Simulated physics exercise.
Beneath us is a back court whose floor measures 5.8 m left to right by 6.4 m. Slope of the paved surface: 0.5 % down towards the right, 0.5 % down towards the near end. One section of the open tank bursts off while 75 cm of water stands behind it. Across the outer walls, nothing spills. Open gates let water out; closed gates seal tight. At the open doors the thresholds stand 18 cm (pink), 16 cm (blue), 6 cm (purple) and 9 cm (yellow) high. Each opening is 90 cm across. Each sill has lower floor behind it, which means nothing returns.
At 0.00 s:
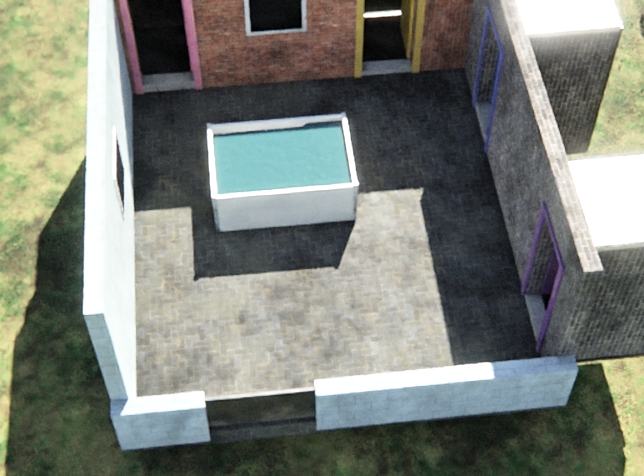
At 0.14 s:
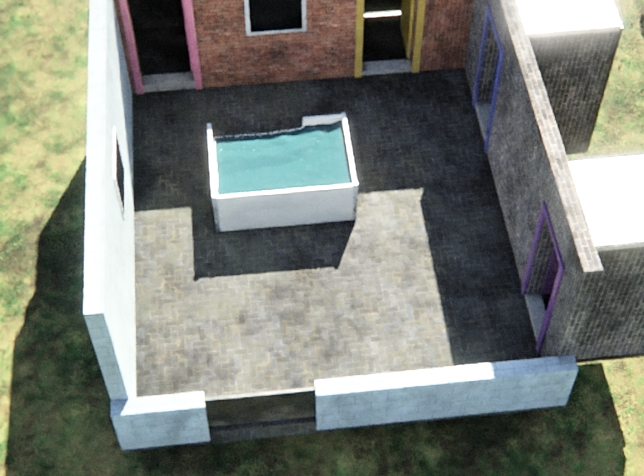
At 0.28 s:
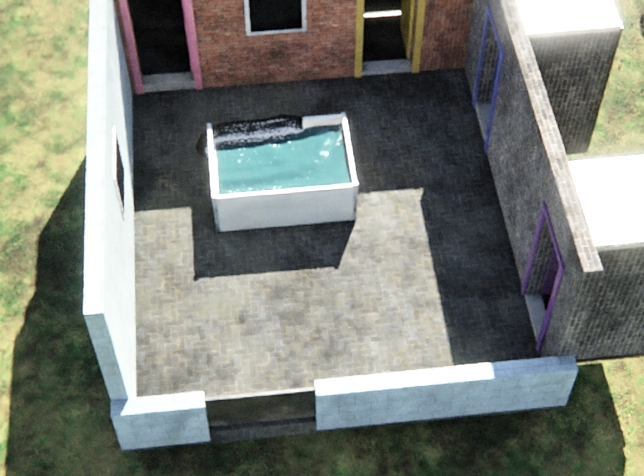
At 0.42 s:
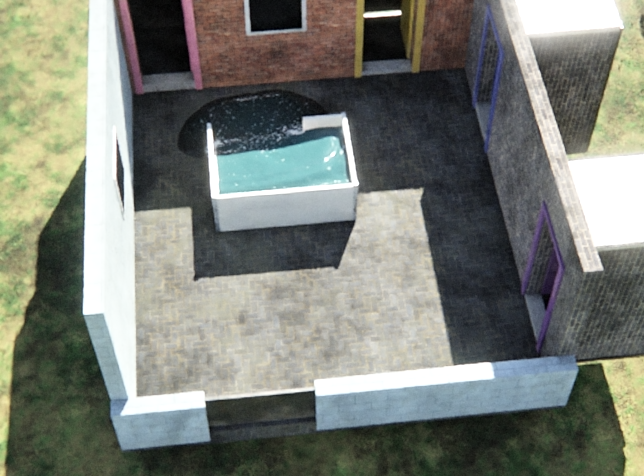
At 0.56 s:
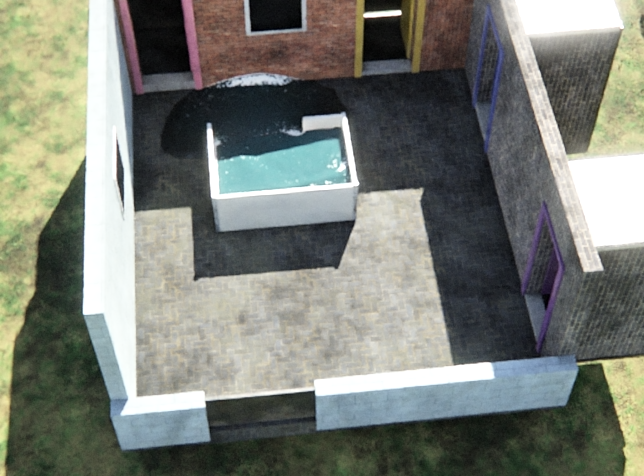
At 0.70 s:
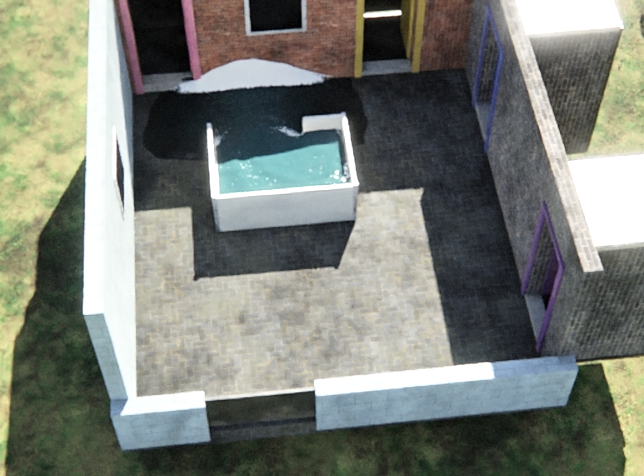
Water pouring through a gap in the far side of a white tank, spreading darkly across courtyard paving toward a brick wall.
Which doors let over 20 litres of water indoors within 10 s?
The pink door: Over 20 litres, the blue door: 20 litres or less, the purple door: Over 20 litres, the yellow door: 20 litres or less.
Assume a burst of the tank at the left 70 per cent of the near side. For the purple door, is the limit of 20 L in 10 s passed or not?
Note: Purple door, beyond the mark.
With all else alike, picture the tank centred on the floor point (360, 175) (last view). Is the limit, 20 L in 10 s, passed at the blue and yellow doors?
Blue door held, yellow door exceeded.
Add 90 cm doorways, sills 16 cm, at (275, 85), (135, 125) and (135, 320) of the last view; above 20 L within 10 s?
Note, doorways in listed order: Goes beyond, goes beyond, stays short.
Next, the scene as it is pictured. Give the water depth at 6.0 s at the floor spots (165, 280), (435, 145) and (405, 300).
5, 9 and 3 cm.
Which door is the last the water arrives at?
Looks like the purple door.
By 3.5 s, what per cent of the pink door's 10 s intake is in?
Some 95 per cent by then.
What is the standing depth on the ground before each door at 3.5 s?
Pink 22 cm, blue 17 cm, purple 0 cm, yellow 7 cm.
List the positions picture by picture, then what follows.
In the first picture, still water, 75 cm deep, in the open tank at (281, 158).
In the second picture, water pours out on the open tank's far side and has run 0.8 m, to a hidden place; typically 10 cm deep outside, 75 cm at the open tank's back.
In the third picture, water pours out on the open tank's far side and has run 1.0 m, to a hidden place; typically 13 cm deep outside, 72 cm at the open tank's back.
In the fourth picture, water pours out on the open tank's far side and has run 1.5 m, to (279, 93); typically 10 cm deep outside, 65 cm at the open tank's back.
In the fifth picture, water pours out on the open tank's far side and has run 1.9 m, to (305, 81); typically 8 cm deep outside, 65 cm at the open tank's back.
In the sixth picture, the front is at (339, 78), 2.3 m from the gap on the open tank's far side; 5.0 m2 of floor is under water; 60 cm left at the back of the open tank.
After 1.4 s water covers 15 % of the floor and is deepest (52 cm) near (133, 97); pink door 28 cm at the sill, 5 L in, blue door not reached, purple door not reached, yellow door 10 cm at the sill, 0 L in.
After 2.2 s water covers 30 % of the floor and is deepest (41 cm) near (144, 96); pink door 32 cm at the sill, 46 L in, blue door 11 cm at the sill, 0 L in, purple door not reached, yellow door 8 cm at the sill, 1 L in.
After 3.5 s water covers 60 % of the floor and is deepest (22 cm) near (144, 104); pink door 22 cm at the sill, 97 L in, blue door 17 cm at the sill, 3 L in, purple door not reached, yellow door 7 cm at the sill, 1 L in.
After 6.0 s water covers 90 % of the floor and is deepest (16 cm) near (406, 397); pink door 10 cm at the sill, 103 L in, blue door 10 cm at the sill, 5 L in, purple door 4 cm at the sill, 0 L in, yellow door 4 cm at the sill, 1 L in.
After 10.0 s water covers 100 % of the floor and is deepest (13 cm) near (511, 261); pink door 3 cm at the sill, 103 L in, blue door 7 cm at the sill, 5 L in, purple door 12 cm at the sill, 36 L in, yellow door 4 cm at the sill, 1 L in.
